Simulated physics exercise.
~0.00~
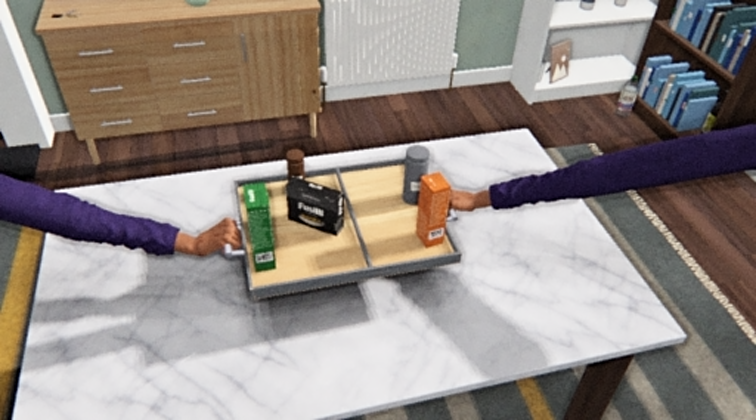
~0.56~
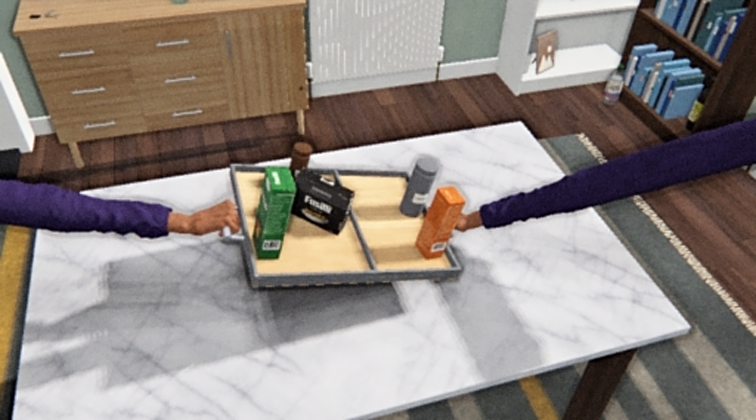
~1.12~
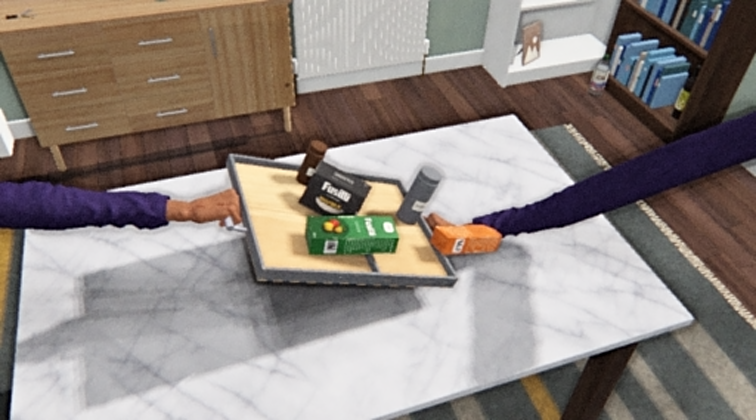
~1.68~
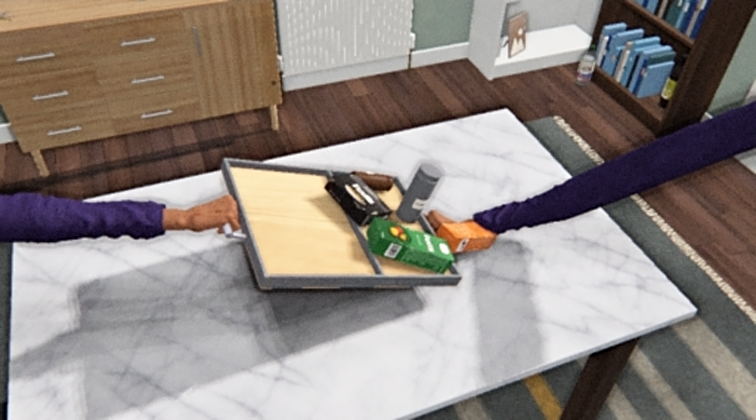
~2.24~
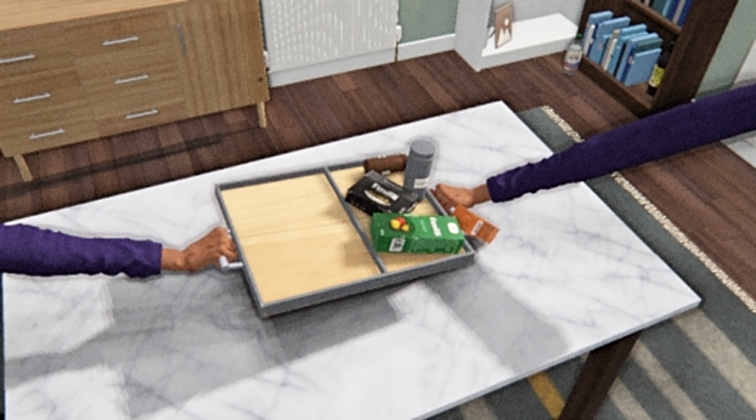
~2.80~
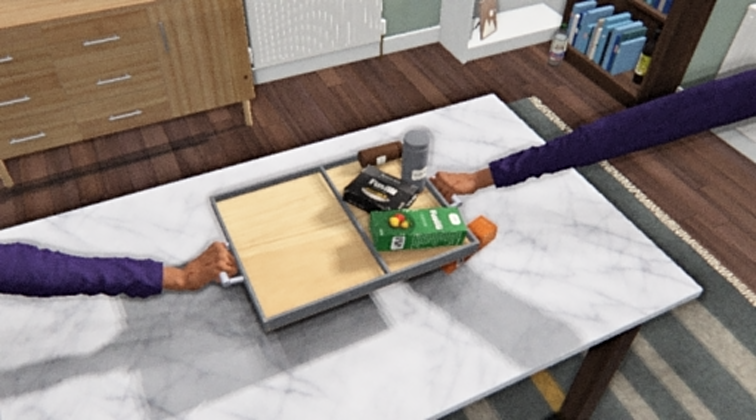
Two hands in purple sleeves hold a grey-rimmed wooden tray with a cross bar over a white marble table, seen from above in a room with a wooden dresser and bookshelf. On it stand a green packet and a black packet at left, a brown shaker behind them, and a grey jar and an orange carton at right. The tray's right side dips, and the items lean. The green packet topples and the orange carton tips over the right edge. The green packet, black packet and shaker slide right past the bar. The tray levels, leaving those three lying beside the upright jar, the carton off the tray.
